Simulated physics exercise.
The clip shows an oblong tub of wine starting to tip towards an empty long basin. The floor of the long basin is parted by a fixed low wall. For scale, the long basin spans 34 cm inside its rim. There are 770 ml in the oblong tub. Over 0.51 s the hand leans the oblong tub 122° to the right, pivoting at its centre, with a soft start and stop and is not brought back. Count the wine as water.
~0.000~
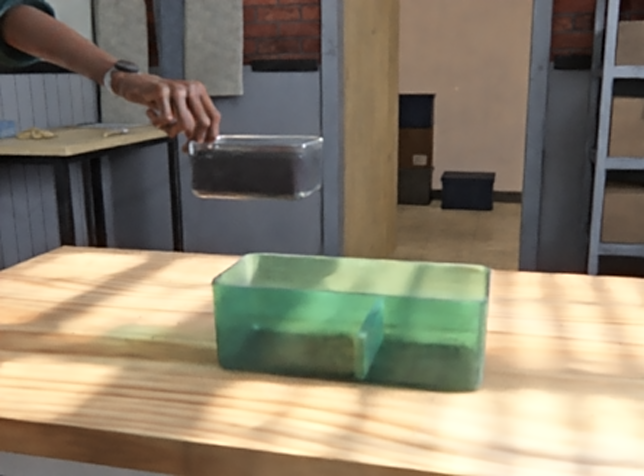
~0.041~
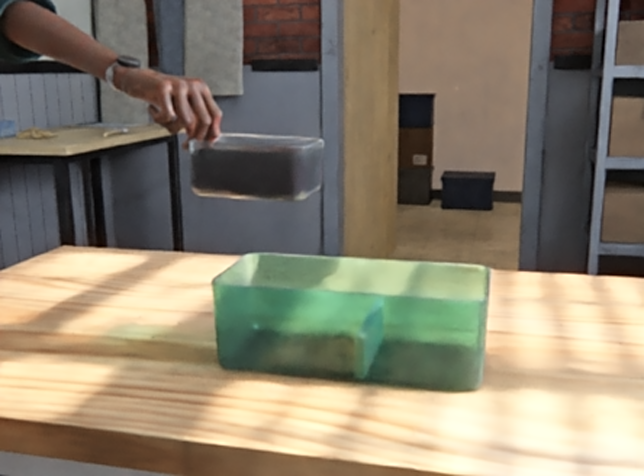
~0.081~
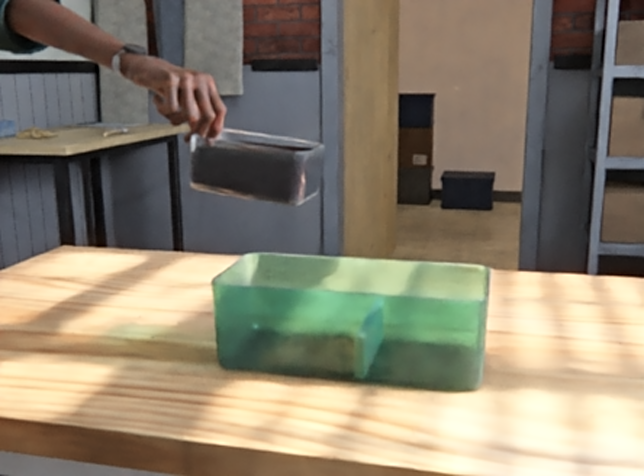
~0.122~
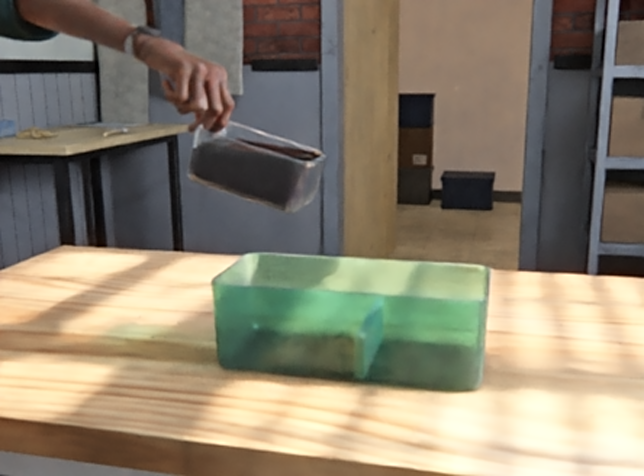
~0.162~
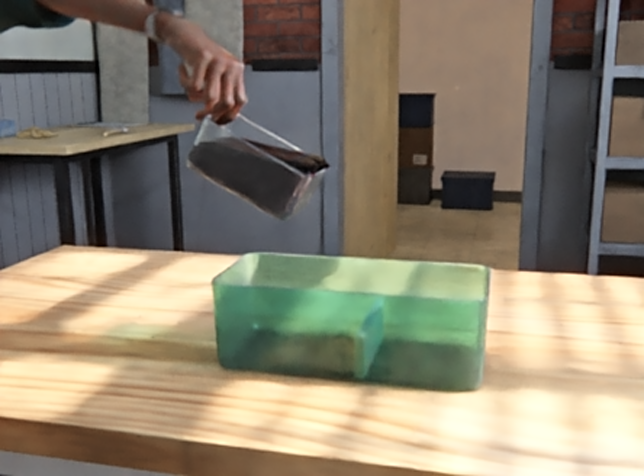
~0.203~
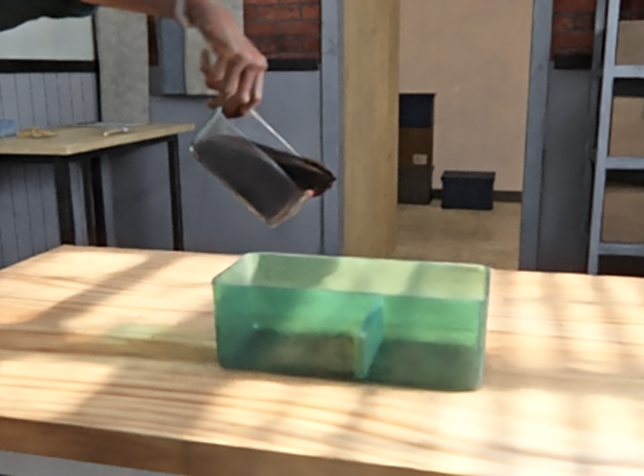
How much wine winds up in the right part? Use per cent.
The far part has some 11 per cent.
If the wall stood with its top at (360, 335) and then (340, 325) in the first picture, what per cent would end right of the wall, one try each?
In turn about 40 and 50 per cent.
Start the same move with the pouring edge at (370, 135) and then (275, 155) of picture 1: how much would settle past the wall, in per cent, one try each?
First 65, then 5 per cent.
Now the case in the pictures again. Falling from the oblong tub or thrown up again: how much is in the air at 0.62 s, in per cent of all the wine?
Near 14 in a hundred.
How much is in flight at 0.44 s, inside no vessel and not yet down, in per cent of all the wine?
Some 22 per cent.
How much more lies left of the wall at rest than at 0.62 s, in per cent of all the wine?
Some 5 per cent.
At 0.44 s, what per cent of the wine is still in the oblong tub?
Near 9 in a hundred.
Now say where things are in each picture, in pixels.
In the first picture, it leans 0°; its right rim is at (314, 143); the wine meets the walls at (205, 148) and (314, 150); the long basin's rim runs from (230, 269) to (490, 285); the wall's top is at (371, 318).
In the second picture, it leans 2°; its right rim is at (314, 145); the wine meets the walls at (206, 147) and (314, 150).
In the third picture, it leans 8°; its right rim is at (316, 151); the wine meets the walls at (207, 145) and (316, 153).
In the fourth picture, it leans 16°; its right rim is at (318, 161); the wine meets the walls at (208, 143) and (318, 156).
In the fifth picture, it leans 28°; its right rim is at (318, 173); the wine meets the walls at (209, 140) and (316, 166); 4 per cent is over the edge.
In the sixth picture, it leans 42°; its right rim is at (315, 188); the wine meets the walls at (207, 137) and (298, 166); 11 per cent is over the edge.
After 0.44 s the tilt is 117° and 9 per cent is still to pour, 62 is left of the wall and 6 right of it.
After 0.62 s the tilt is 122° and 1 per cent is still to pour, 76 is left of the wall and 7 right of it.
After 0.81 s the tilt is 122° and 0 per cent is still to pour, 81 is left of the wall and 10 right of it.
After 1.01 s the tilt is 122° and 0 per cent is still to pour, 81 is left of the wall and 11 right of it.
In the end 81 per cent lies left of the wall, 11 right of it and 8 outside.
